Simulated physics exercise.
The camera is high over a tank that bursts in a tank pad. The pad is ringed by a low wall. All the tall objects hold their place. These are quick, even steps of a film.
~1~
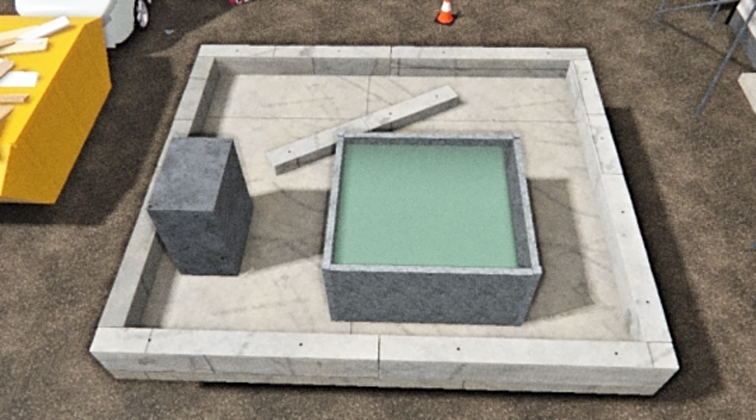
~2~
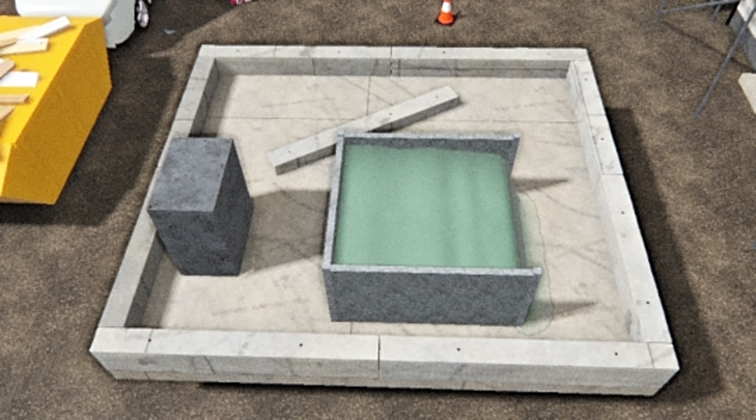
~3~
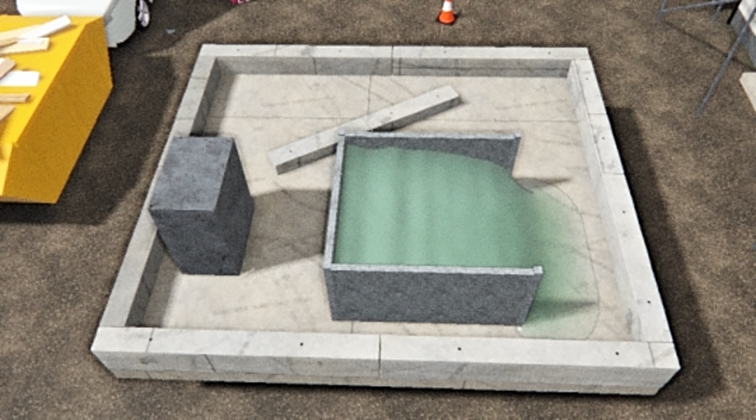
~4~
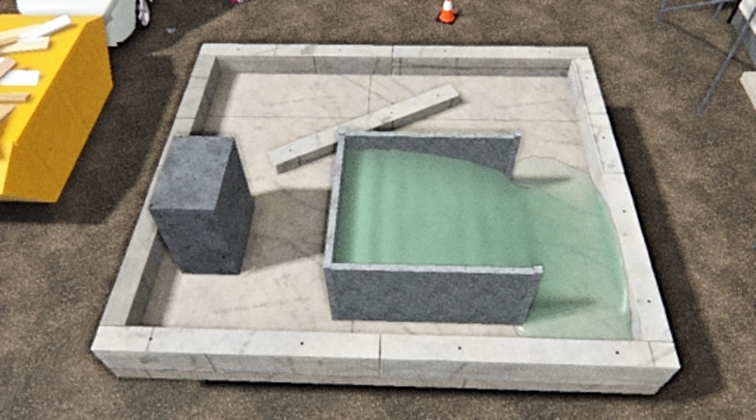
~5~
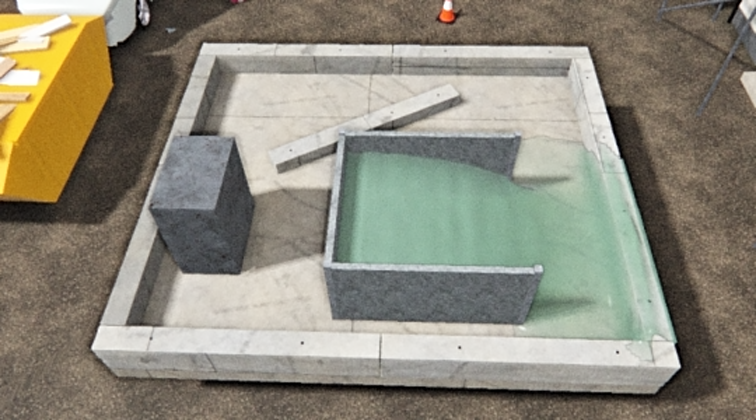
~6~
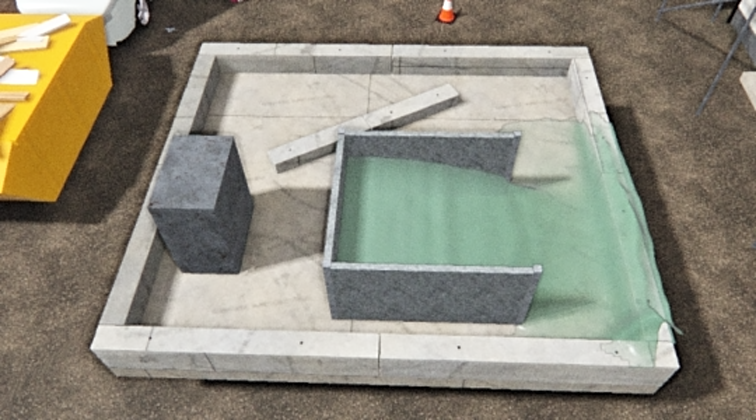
Green water bursts from the tank's open right side, spreads across the pad and climbs the low wall.
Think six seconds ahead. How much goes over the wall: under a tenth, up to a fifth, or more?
Over the wall goes over a fifth.
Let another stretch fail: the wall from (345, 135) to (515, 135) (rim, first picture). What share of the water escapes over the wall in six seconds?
Roughly 10 per cent.
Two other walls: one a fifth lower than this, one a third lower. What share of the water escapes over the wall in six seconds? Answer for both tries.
Near 36 and 44 in a hundred.
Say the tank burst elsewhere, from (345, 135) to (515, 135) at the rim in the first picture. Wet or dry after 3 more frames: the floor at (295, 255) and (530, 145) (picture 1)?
In that order: Dry, awash.
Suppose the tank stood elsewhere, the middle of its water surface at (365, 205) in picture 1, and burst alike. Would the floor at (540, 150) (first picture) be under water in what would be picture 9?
There: Wet.
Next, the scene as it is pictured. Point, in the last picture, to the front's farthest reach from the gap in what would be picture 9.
Roughly at (558, 84).
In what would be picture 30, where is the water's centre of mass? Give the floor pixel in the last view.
Roughly at (417, 199).
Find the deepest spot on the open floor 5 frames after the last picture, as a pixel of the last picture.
Near (599, 353).
A moment on, water covers 20 % of the floor; the low wall has let 6 % over.
Next, water covers 25 % of the floor; the low wall has let 13 % over.
Then, water covers 40 % of the floor; the low wall has let 23 % over.
Later, water covers 65 % of the floor; the low wall has let 24 % over.
In the end, water covers 75 % of the floor; the low wall has let 24 % over.
